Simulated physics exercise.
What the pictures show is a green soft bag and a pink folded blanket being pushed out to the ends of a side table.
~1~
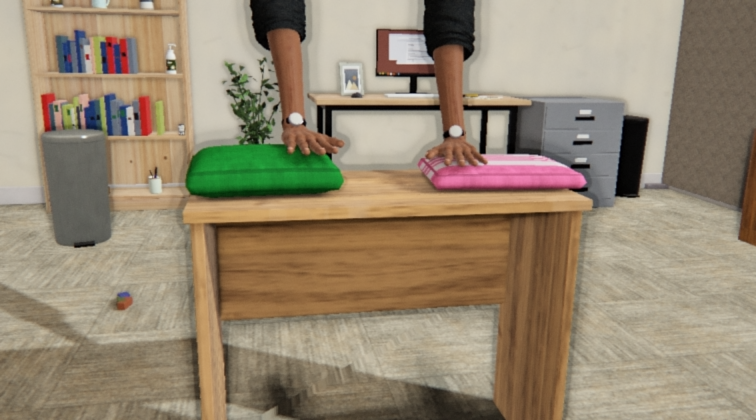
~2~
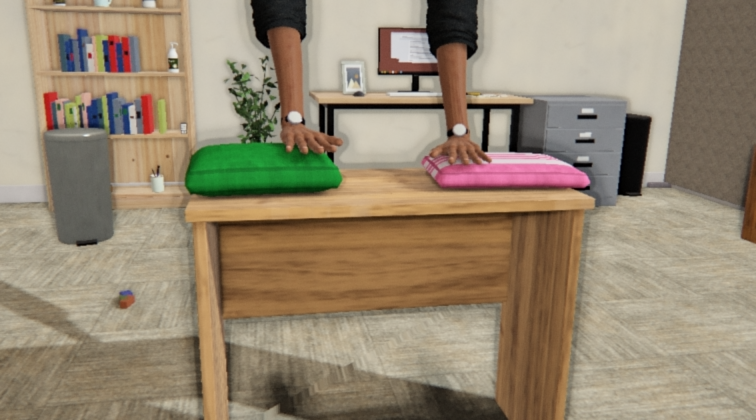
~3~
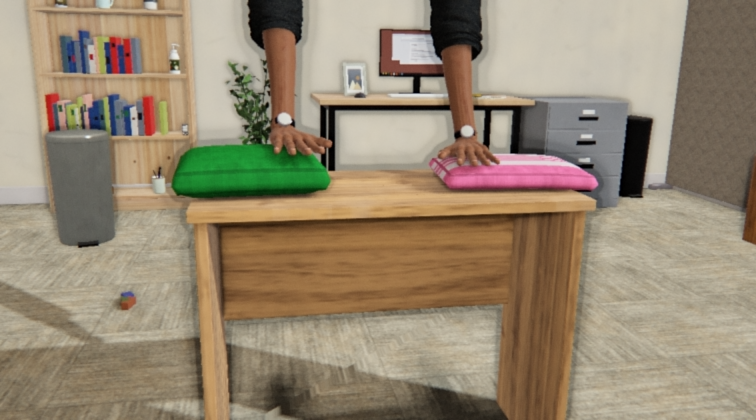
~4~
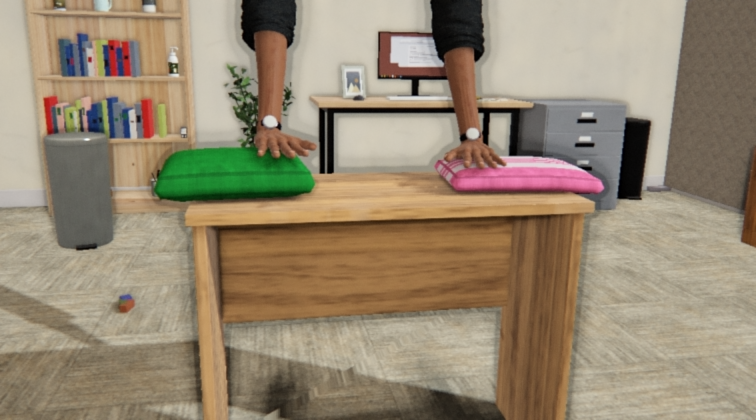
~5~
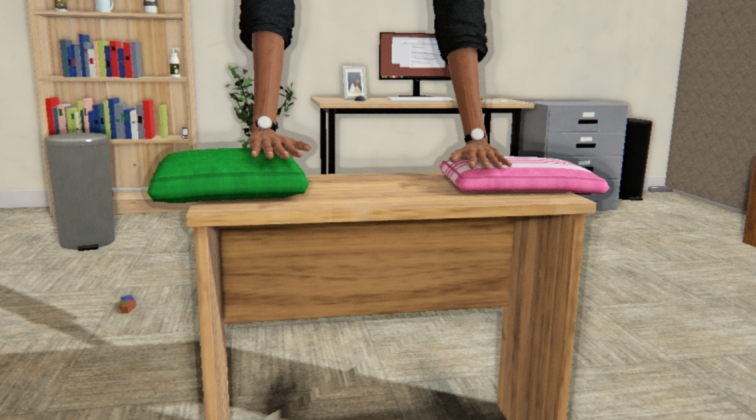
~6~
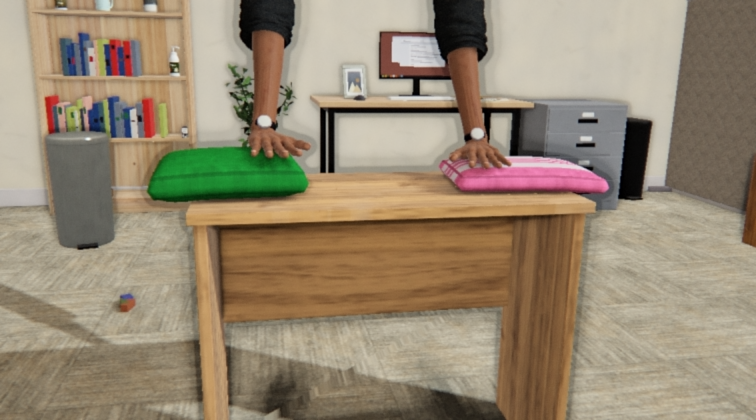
In the video, two hands resting on a green cushion-like item and a pink patterned one slide them slightly apart on a small wooden table, the green one leftward and the pink one rightward, until each extends past its edge.
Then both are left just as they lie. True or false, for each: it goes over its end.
One by one, the green soft bag false, it stays; the pink folded blanket false, it stays.
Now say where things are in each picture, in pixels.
The first picture shows soft bag tip (191, 180); folded blanket tip (571, 177).
The second picture shows soft bag tip (190, 179); folded blanket tip (575, 176).
The third picture shows soft bag tip (178, 180); folded blanket tip (582, 179).
The fourth picture shows soft bag tip (161, 184); folded blanket tip (588, 182).
The fifth picture shows soft bag tip (155, 186); folded blanket tip (593, 182).
The sixth picture shows soft bag tip (154, 185), about a third past the edge; folded blanket tip (593, 182), a small part past the edge.
Then, 0.54 s after the last picture, soft bag lying still; folded blanket lying still.
At rest, soft bag lying still; folded blanket lying still. The green soft bag holds its place and the pink folded blanket stays up there.
